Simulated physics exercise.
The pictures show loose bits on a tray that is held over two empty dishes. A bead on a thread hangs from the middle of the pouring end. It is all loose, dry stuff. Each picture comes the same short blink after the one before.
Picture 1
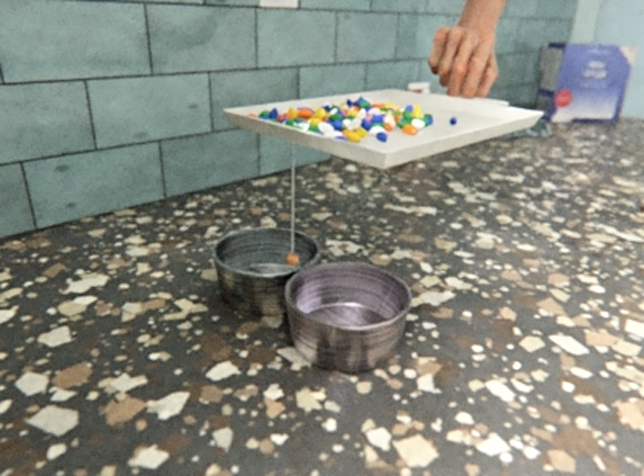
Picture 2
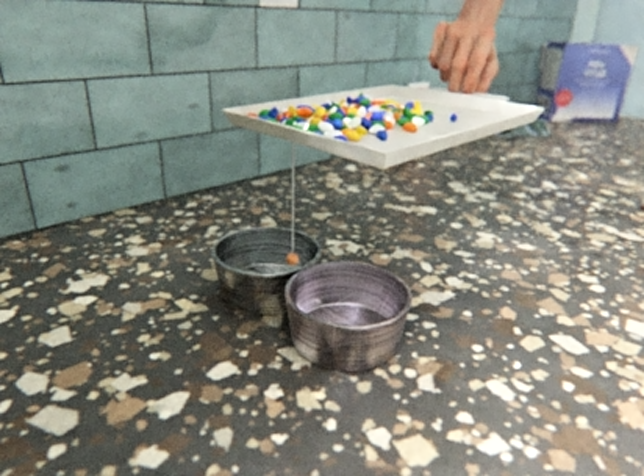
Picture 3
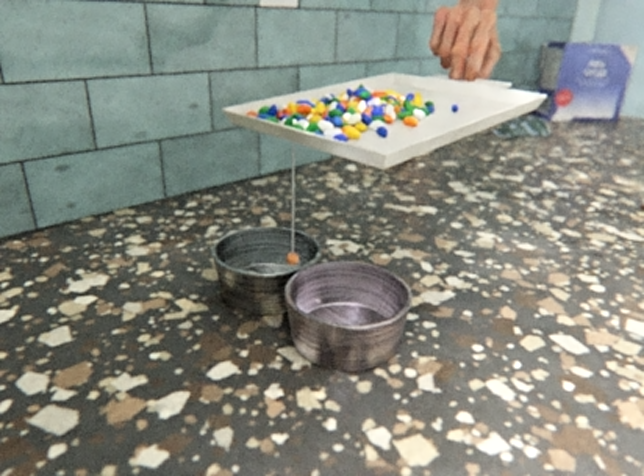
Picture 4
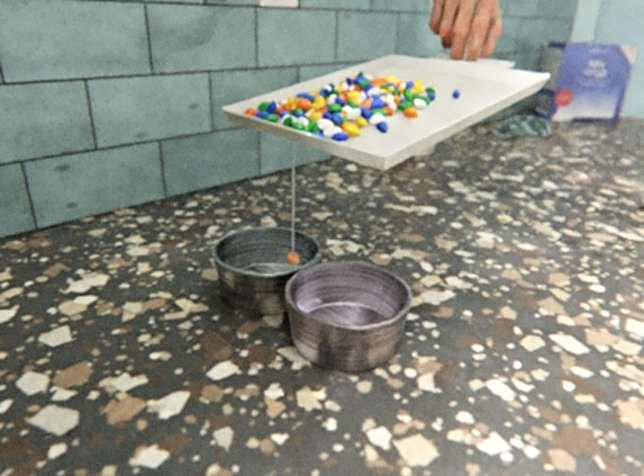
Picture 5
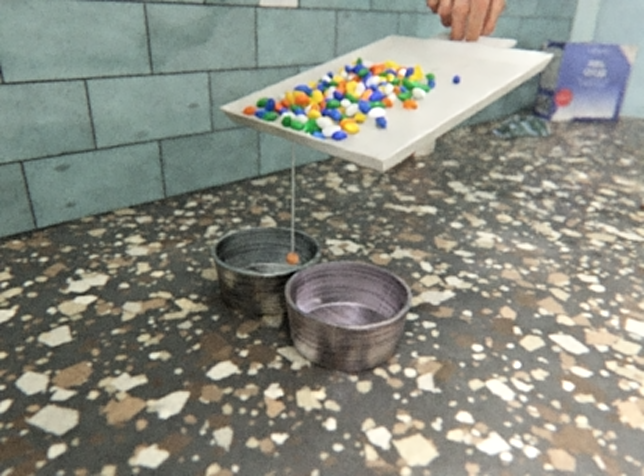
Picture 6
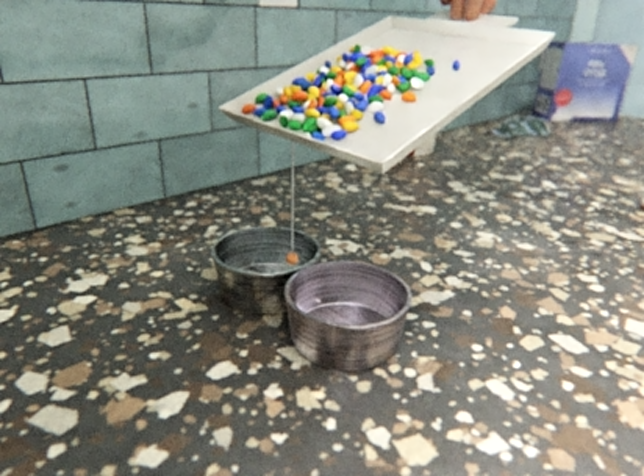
On a dark speckled terrazzo countertop against grey-green tiles, the view is from the front, slightly above two round dishes. A hand holds the far edge of a white tray of multicoloured jelly beans above a dark dish at left and a purplish one at right, with an orange bead hanging on a thread. The hand steadily raises the far edge, steepening the tray, while the camera stays still.
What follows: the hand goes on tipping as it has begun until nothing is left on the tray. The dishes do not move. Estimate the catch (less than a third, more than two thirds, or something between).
Caught overall: Under a third.
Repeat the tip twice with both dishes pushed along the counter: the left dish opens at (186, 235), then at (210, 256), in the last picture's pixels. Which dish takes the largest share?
One: The right one. Two: The right one.
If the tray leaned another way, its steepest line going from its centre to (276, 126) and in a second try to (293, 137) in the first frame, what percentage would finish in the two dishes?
About 60 and 10 per cent.
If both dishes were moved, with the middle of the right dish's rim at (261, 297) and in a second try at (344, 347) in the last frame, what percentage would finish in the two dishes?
Near 60 % and 90 %.
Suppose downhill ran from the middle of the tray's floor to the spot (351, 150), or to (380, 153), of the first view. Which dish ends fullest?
At the first place the right-hand dish, at the second the right-hand dish.
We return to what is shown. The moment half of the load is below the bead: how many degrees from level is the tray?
Around 90° of tilt.
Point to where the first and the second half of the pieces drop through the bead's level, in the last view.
First near (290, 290), later near (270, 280).
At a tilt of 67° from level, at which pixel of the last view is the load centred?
At about (303, 125).
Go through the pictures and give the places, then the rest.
Corners of the pouring end at (231, 110) and (384, 149), level; middle of the load at (355, 120), jelly beans; left dish at (224, 282); right dish at (303, 333); bead on its thread at (292, 259), in the first frame.
Corners of the pouring end at (231, 110) and (384, 149), level; middle of the load at (355, 118), in the second frame.
Corners of the pouring end at (231, 109) and (384, 150), tipped barely, lowest at the right corner; middle of the load at (355, 113), in the third frame.
Corners of the pouring end at (230, 108) and (383, 152), tipped a little, lowest at the right corner; middle of the load at (355, 105), in the fourth frame.
Corners of the pouring end at (228, 107) and (382, 154), tipped a little, lowest at the right corner; middle of the load at (353, 97), in the fifth frame.
Corners of the pouring end at (227, 106) and (381, 157), tipped clearly, lowest at the right corner; middle of the load at (359, 82); left dish at (224, 281); right dish at (303, 332), in the sixth frame.
Soon, tray tipped steeply; most on the tray; a stray few in the right dish; a stray few outside both; a small part in the air.
A while on, tray tipped past a quarter turn; a small part in the right dish; most outside both; a stray few in the air.
Towards the end, tray tipped past a quarter turn; a small part in the right dish; a stray few in the left dish; nearly all outside both.
Finally, tray tipped past a quarter turn; a small part in the right dish; a stray few in the left dish; nearly all outside both.
